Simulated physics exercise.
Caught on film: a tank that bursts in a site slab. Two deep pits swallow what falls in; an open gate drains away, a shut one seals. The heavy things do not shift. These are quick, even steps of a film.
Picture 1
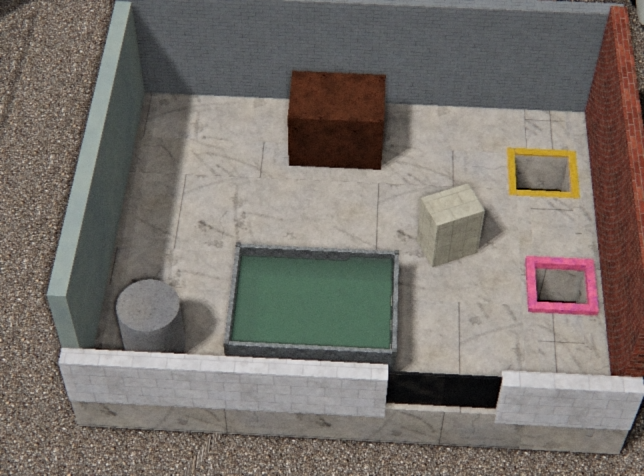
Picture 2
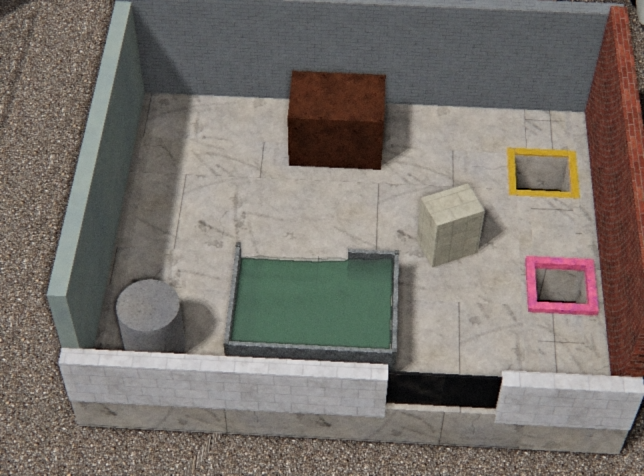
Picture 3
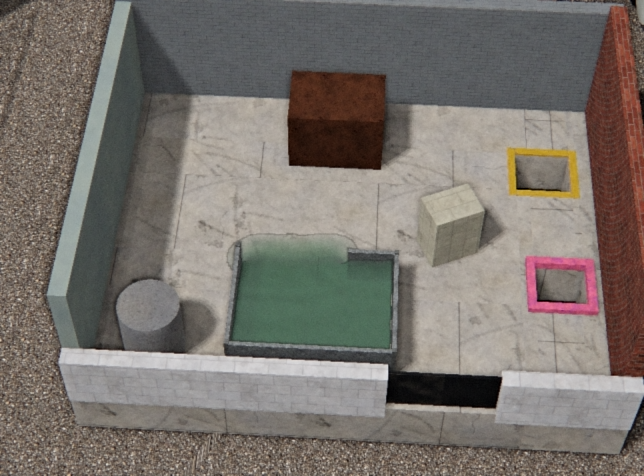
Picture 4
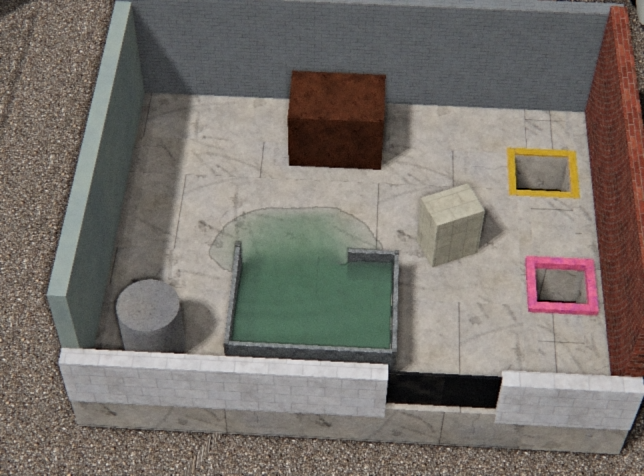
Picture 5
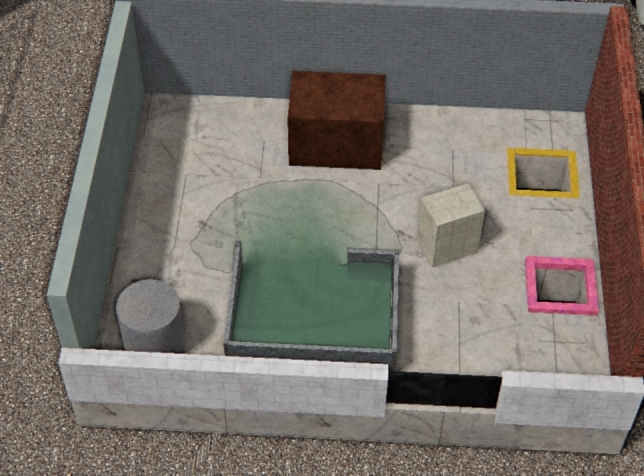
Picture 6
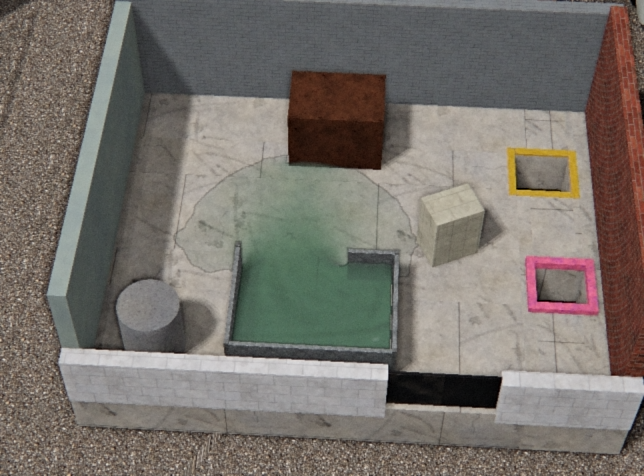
The clip opens on a grey-walled tank of green water, whole and still on a pale walled slab. A gap appears in its far side, and water pours out through it, fanning across the floor in a widening, thinning sheet that spreads close to the brown and cream blocks.
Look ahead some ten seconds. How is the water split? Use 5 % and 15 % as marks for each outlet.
The gate takes less than 5 %; the pink pit takes less than 5 %; the yellow pit takes more than 15 %.
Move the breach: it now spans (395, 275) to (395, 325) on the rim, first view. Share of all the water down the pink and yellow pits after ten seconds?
Parts in a hundred: Pink 15, yellow 15.
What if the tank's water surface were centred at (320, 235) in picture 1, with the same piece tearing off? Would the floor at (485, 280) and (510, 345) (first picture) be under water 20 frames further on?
In that order: Not flooded, no water.
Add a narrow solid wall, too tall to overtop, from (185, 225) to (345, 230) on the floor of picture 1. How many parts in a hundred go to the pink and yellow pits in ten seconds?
Roughly, in per cent: Pink 0, yellow 10.
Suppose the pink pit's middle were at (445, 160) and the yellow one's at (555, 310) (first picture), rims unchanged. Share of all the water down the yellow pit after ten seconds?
Per cent: Yellow 8.
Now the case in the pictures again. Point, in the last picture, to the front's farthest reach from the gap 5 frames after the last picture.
Close to (233, 100).
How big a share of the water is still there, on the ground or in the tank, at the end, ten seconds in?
Roughly 78 per cent.
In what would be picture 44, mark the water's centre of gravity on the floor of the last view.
Close to (293, 210).
A moment on, water covers 30 % of the floor; the gate 0 %, the pink pit 0 %, the yellow pit 0 %.
Next, water covers 45 % of the floor; the gate 0 %, the pink pit 0 %, the yellow pit 0 %.
Then, water covers 60 % of the floor; the gate 0 %, the pink pit 0 %, the yellow pit 3 %.
Later, water covers 75 % of the floor; the gate 0 %, the pink pit 0 %, the yellow pit 9 %.
In the end, water covers 90 % of the floor; the gate 0 %, the pink pit 0 %, the yellow pit 22 %.
